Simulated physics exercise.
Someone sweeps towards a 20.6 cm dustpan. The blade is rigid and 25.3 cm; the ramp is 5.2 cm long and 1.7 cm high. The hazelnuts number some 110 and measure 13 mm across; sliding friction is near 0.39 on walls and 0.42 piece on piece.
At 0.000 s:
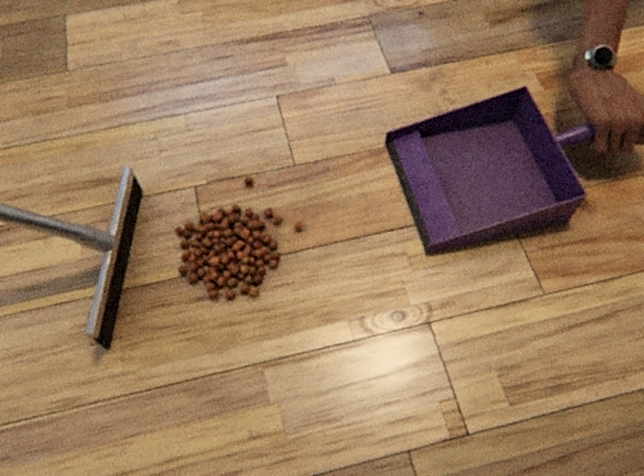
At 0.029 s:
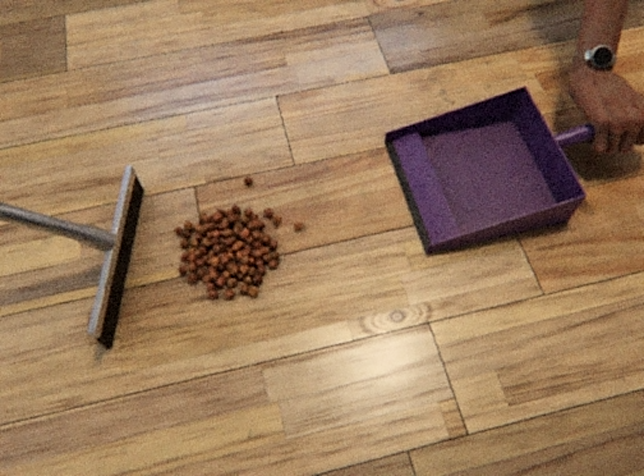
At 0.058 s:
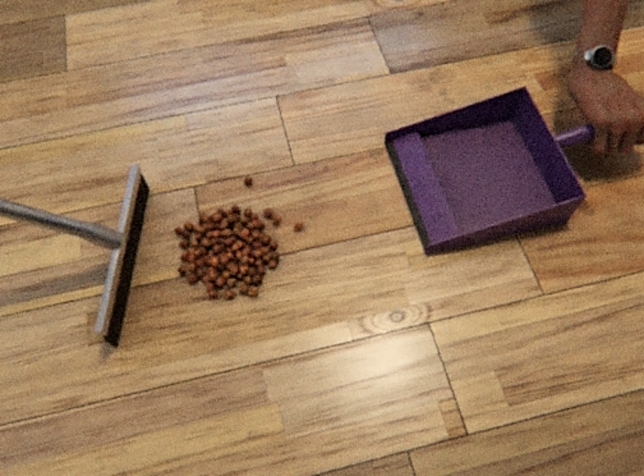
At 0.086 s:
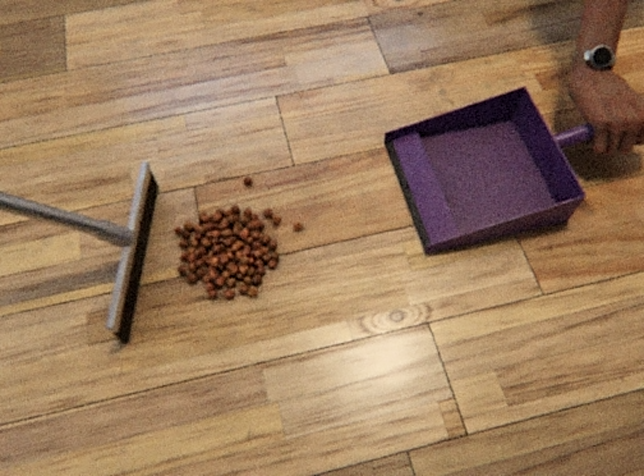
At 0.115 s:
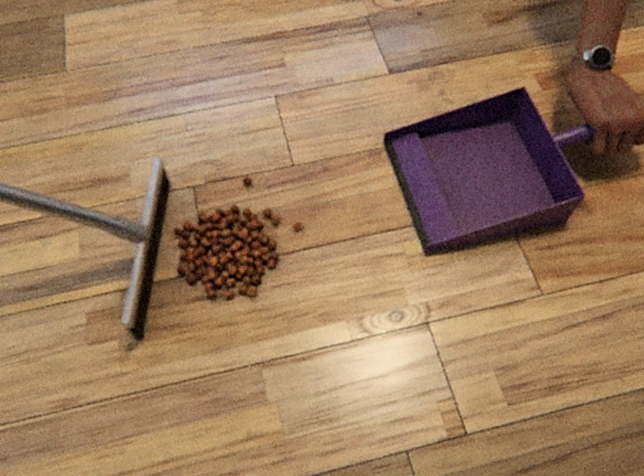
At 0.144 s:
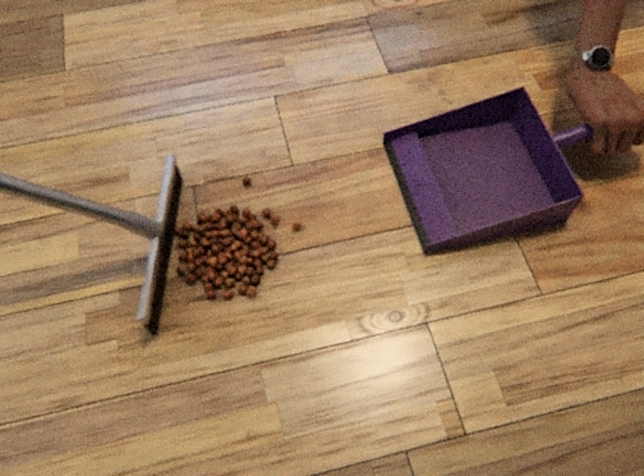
The clip shows a broom with a long handle moving right across a wooden floor until its blade is close beside a pile of hazelnuts, while a hand wearing a watch holds a purple dustpan still on the right.
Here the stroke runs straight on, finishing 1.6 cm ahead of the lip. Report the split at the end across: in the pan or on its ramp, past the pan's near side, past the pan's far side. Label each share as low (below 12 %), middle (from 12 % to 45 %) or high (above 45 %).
Pan - middle; near side - middle; far side - low.
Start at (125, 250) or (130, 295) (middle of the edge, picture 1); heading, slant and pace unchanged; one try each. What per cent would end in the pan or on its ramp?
I'd put it near 20 per cent for the first and near 20 per cent for the second.
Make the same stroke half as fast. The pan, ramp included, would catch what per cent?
Share: About 5 %.
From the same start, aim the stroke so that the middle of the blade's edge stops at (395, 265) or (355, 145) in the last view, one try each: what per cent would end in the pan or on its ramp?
The two tries give roughly 15 and 10 %.
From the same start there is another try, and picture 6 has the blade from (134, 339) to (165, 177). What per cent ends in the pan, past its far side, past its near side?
You'd see pan at 10, far at 5 and near at 55.
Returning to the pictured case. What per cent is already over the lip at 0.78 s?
Over the lip so far: Approx. 25 %.
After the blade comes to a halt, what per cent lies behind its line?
Roughly 5 percent of it.
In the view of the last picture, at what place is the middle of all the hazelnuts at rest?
Resting centre estimate: Around (412, 228).
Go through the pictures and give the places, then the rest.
The first frame shows blade from (93, 334) to (130, 173), moved 0.0 cm, 0 of the pieces shifted so far; middle of the pieces at (230, 250); pan at (485, 177).
The second frame shows blade from (95, 333) to (131, 172), moved 0.3 cm, 0 of the pieces shifted so far; middle of the pieces at (230, 251).
The third frame shows blade from (102, 331) to (137, 171), moved 1.2 cm, 0 of the pieces shifted so far; middle of the pieces at (230, 251).
The fourth frame shows blade from (113, 328) to (147, 168), moved 2.6 cm, 0 of the pieces shifted so far; middle of the pieces at (229, 251).
The fifth frame shows blade from (128, 324) to (159, 165), moved 4.6 cm, 0 of the pieces shifted so far; middle of the pieces at (229, 251).
The sixth frame shows blade from (144, 319) to (173, 162), moved 6.7 cm, 0 of the pieces shifted so far; middle of the pieces at (228, 251); pan at (482, 178). Its pace works out near 0.71 m/s, heading 3 degrees away from the viewer's side.
After 0.36 s, middle of the blade 20 cm from the lip; 0 % over the lip, far side 0 %, near side 15 %.
After 0.51 s, middle of the blade 10 cm from the lip; 0 % over the lip, far side 0 %, near side 30 %.
Then, at 0.78 s, middle of the blade 5 cm from the lip; 25 % over the lip, far side 0 %, near side 35 %.
By 1.4 s all is still; pan 20 %, near side 35 %, far side 0 %, in front of the lip or behind the blade 45 %.
